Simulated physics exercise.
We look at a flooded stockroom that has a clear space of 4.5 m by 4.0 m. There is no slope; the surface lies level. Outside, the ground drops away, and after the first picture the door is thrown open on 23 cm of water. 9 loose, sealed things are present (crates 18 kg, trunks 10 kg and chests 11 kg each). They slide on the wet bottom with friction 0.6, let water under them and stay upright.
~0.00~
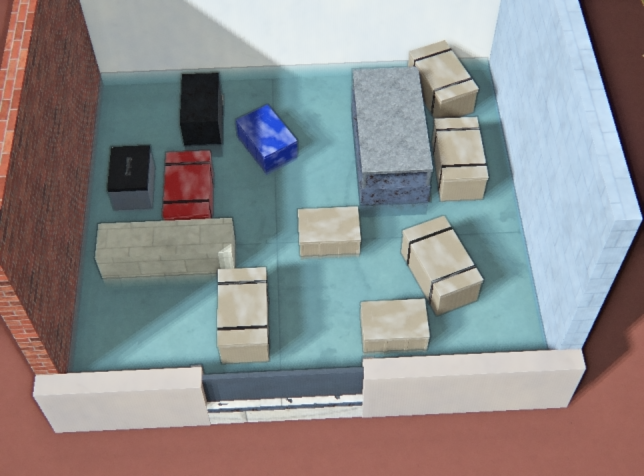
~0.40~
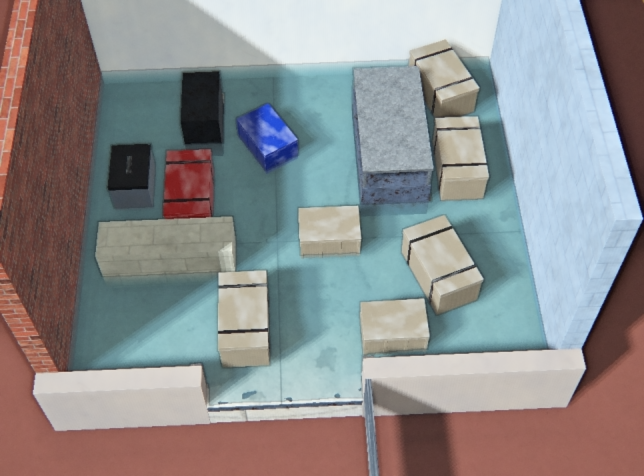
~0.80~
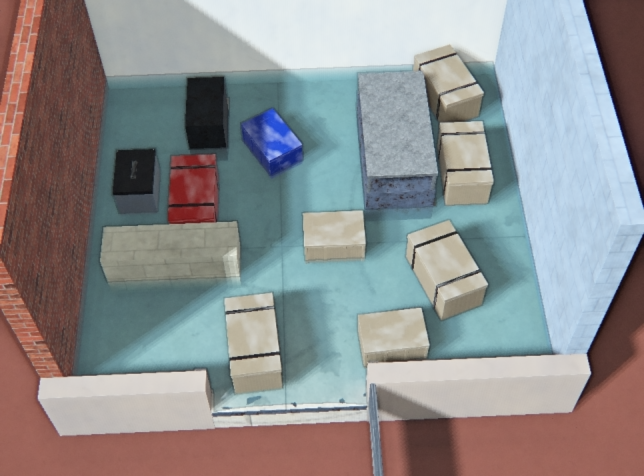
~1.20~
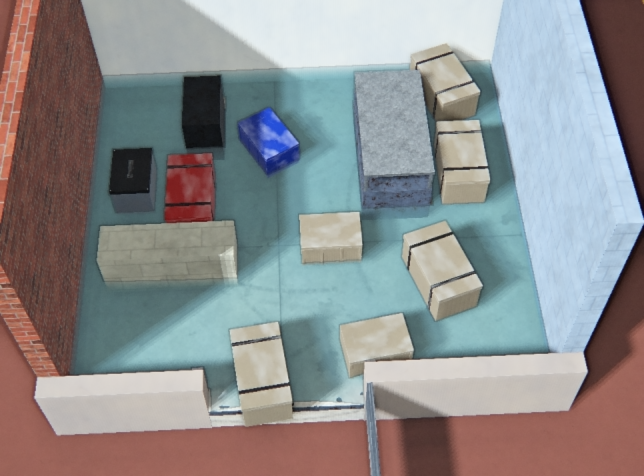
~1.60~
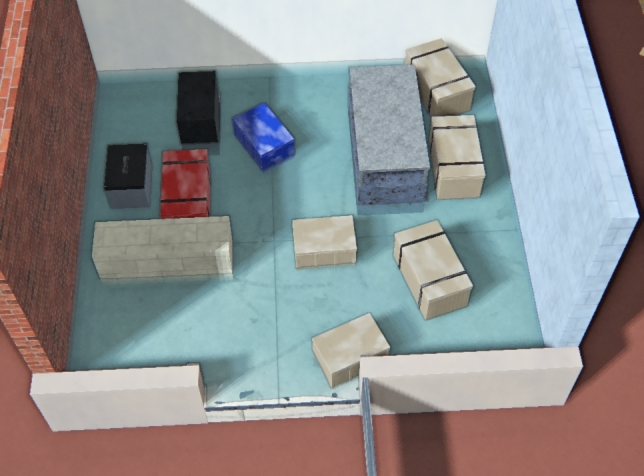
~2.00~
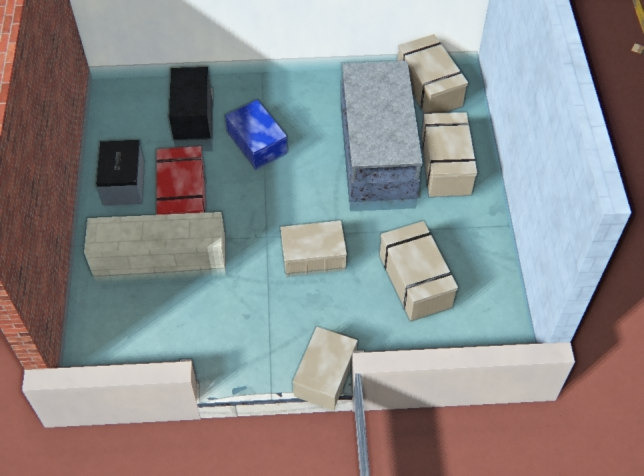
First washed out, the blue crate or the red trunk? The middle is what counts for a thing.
The blue one goes first.
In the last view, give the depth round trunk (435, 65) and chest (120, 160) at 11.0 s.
13 and 14 cm.
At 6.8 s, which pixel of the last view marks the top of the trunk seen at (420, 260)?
The top is close to pixel (291, 375).
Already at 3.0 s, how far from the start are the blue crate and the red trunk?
By then roughly 20 cm and 10 cm, respectively.
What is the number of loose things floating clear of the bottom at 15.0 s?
My tally comes to 3.
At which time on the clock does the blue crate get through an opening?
That happens at about 12.5 s.
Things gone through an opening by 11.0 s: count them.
The number is 4.
After 3.0 s the blue crate is near (260, 138), 0.2 m from its start, afloat; the red trunk is near (190, 181), 0.1 m from its start, afloat; 2 of 9 are out; 7 afloat.
After 6.8 s the blue crate is near (280, 194), 0.9 m from its start, afloat; the red trunk is near (228, 177), 0.5 m from its start, afloat; 3 of 9 are out; 6 afloat.
After 11.0 s the blue crate is near (283, 289), 2.0 m from its start, afloat; the red trunk is near (251, 200), 0.8 m from its start, afloat; 4 of 9 are out; 5 afloat.
After 15.0 s the blue crate has gone out (at 12.6 s); the red trunk is near (233, 309), 1.6 m from its start, afloat; 6 of 9 are out; 3 afloat.
